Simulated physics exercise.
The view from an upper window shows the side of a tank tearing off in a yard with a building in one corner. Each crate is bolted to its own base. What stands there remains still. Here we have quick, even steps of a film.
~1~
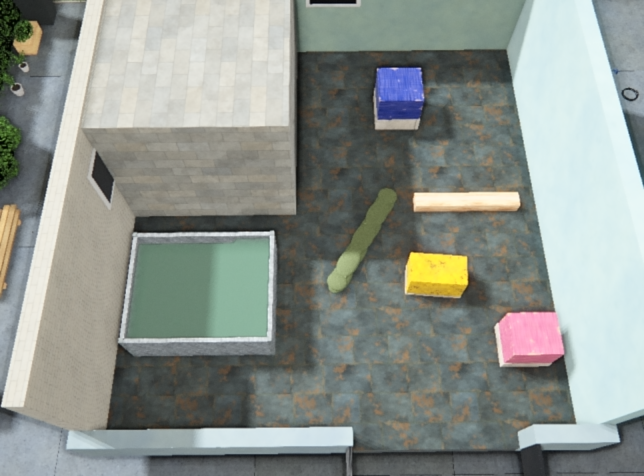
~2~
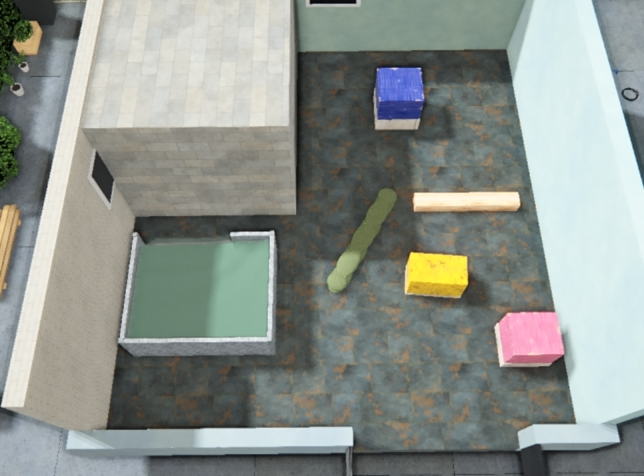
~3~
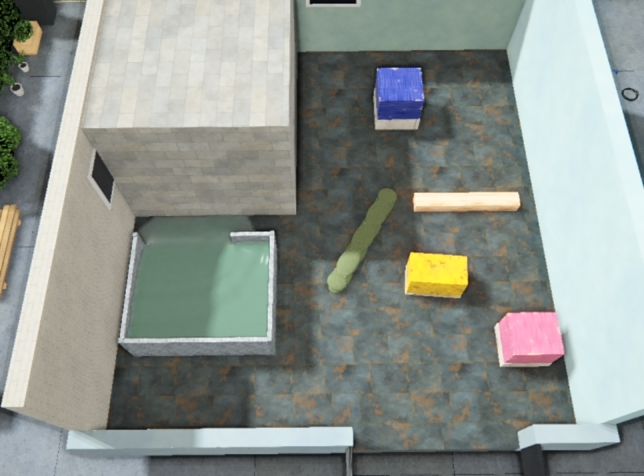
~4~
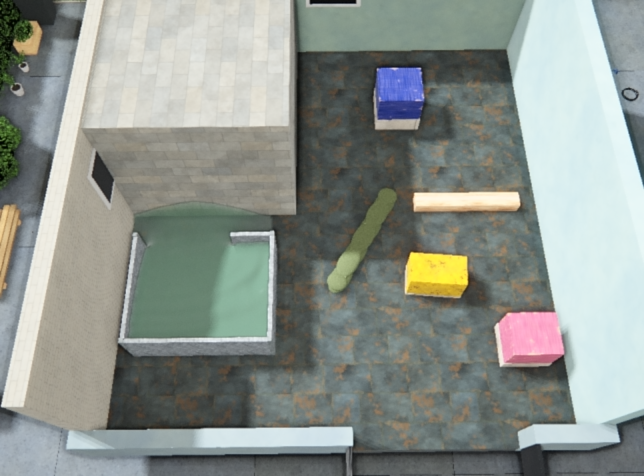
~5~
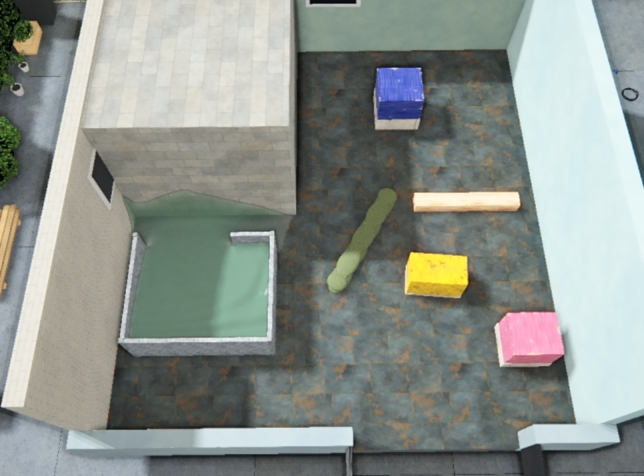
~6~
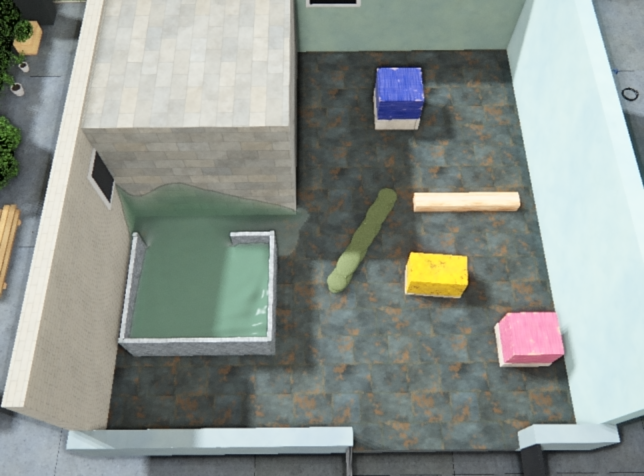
The clip opens on a walled yard with a still, open tank of green water below a pale building, near coloured blocks. The tank's far side tears open and water pours through the gap, reaching the building's wall, then spreading along it and out to the right past the building's corner.
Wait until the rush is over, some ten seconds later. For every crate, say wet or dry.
Blue crate - dry; yellow crate - wet; pink crate - dry.
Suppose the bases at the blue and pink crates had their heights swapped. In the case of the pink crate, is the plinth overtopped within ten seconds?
The pink crate stays clear.
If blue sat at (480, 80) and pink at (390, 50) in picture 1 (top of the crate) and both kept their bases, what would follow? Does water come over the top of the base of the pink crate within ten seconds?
As for the pink one, it keeps clear.
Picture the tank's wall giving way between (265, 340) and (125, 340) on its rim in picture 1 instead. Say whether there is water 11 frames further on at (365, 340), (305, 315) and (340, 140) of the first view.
One by one, they turn out drenched, not soaked and not soaked.
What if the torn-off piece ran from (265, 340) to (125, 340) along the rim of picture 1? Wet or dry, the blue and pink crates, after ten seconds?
One by one: The blue crate remains dry; the pink crate is soaked.
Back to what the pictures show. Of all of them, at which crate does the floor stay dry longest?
That's the crate marked pink.
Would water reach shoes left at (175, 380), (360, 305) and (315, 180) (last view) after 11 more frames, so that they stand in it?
Going through them in order, I'd call them clear, drenched and clear.
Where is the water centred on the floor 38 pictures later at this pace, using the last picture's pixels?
It's close to (285, 265).
A moment on, water covers 10 % of the floor; the blue crate not reached, the yellow crate not reached, the pink crate not reached.
Next, water covers 25 % of the floor; the blue crate not reached, the yellow crate water round its plinth, the pink crate not reached.
Then, water covers 55 % of the floor; the blue crate water round its plinth, the yellow crate water round its plinth, the pink crate not reached.
Later, water covers 80 % of the floor; the blue crate water round its plinth, the yellow crate water round its plinth, the pink crate water round its plinth.
In the end, water covers 95 % of the floor; the blue crate stayed above the water, the yellow crate was topped, the pink crate stayed above the water.
